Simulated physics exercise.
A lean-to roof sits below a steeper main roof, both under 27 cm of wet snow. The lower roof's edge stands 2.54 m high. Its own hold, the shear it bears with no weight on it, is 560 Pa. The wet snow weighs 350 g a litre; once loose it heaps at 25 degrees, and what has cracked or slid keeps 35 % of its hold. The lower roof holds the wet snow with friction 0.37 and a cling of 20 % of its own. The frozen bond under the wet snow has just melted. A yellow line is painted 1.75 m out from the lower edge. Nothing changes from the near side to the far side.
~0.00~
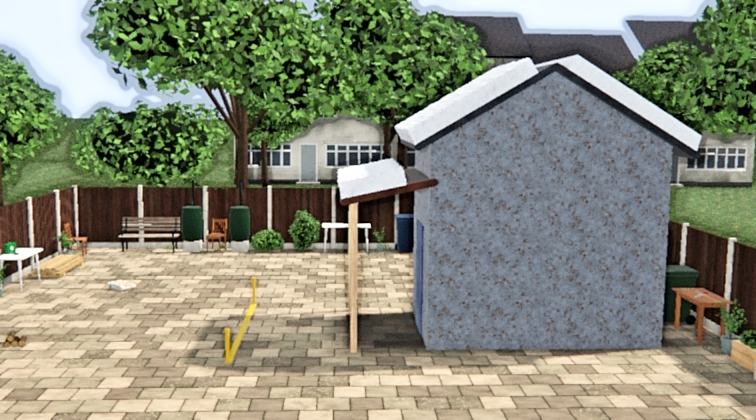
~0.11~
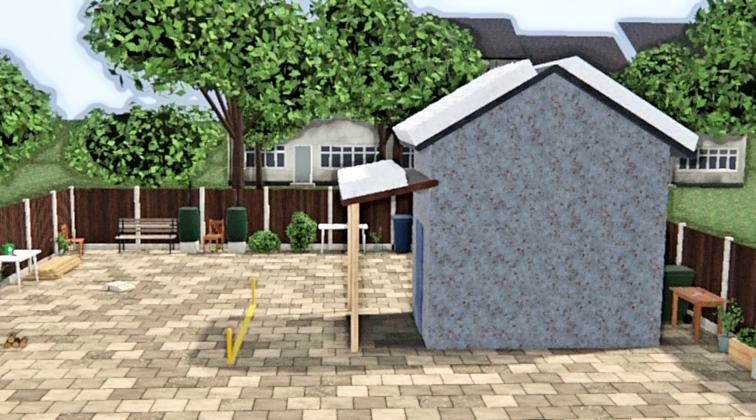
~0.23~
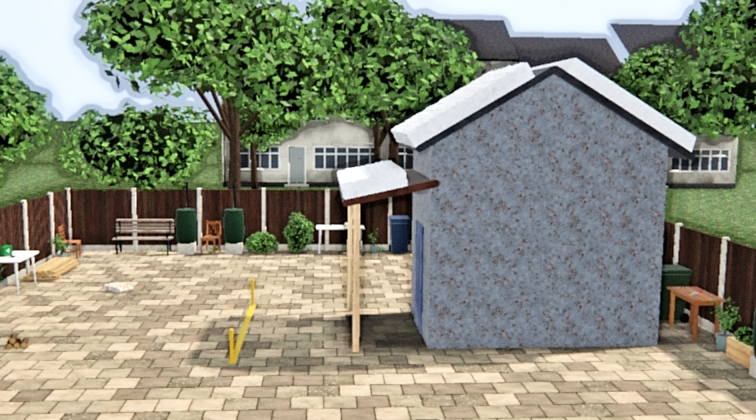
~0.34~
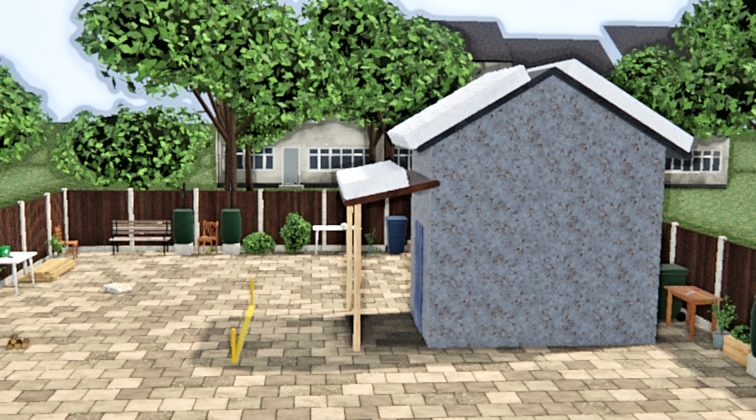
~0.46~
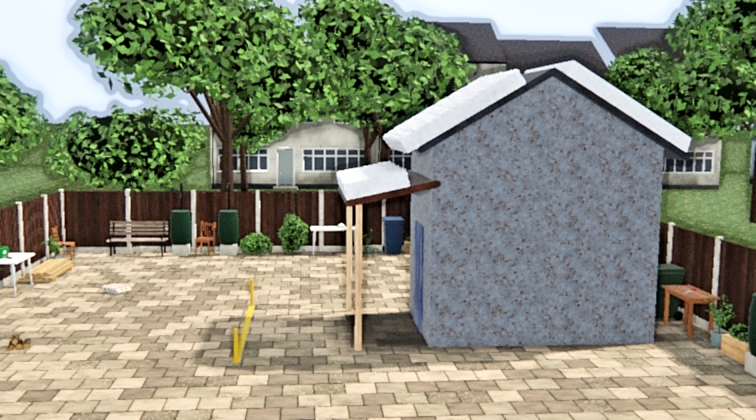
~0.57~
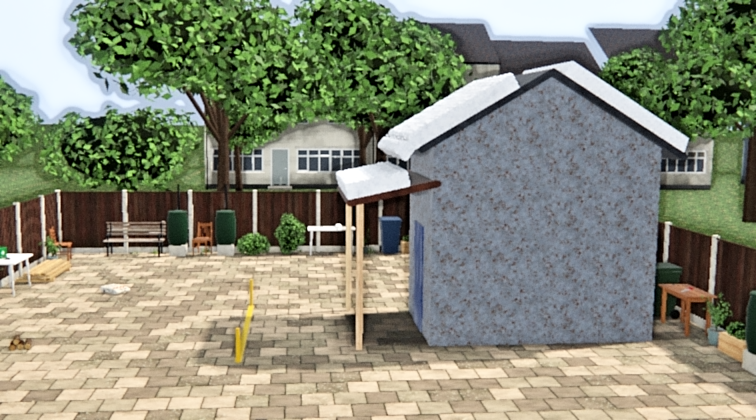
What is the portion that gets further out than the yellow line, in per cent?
It comes to some 11 %.
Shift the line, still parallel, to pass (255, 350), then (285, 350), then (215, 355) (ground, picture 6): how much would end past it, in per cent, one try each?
In that order: 18 %, 35 %, 3 %.
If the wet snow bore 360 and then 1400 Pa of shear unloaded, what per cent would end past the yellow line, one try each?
In turn about 25 %, 0 %.
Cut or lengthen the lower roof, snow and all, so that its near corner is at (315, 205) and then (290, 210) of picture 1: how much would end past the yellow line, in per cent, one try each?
In that order: 5 %, 1 %.
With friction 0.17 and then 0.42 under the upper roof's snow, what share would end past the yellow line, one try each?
In turn about 25 %, 1 %.
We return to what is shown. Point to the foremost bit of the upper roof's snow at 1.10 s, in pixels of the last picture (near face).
At about (363, 175).
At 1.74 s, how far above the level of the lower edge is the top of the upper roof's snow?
Some 1.0 m.
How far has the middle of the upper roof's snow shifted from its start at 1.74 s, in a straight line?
Roughly 2.2 m.
After 1.10 s, none is below the lower edge and 0 % is past the line.
After 1.74 s, 9 % is below the lower edge and 0 % is past the line.
After 2.37 s, 52 % is below the lower edge and 2 % is past the line.
After 3.00 s, 64 % is below the lower edge and 11 % is past the line.
After 3.80 s, at the end, 65 % is below the lower edge and 11 % is past the line.
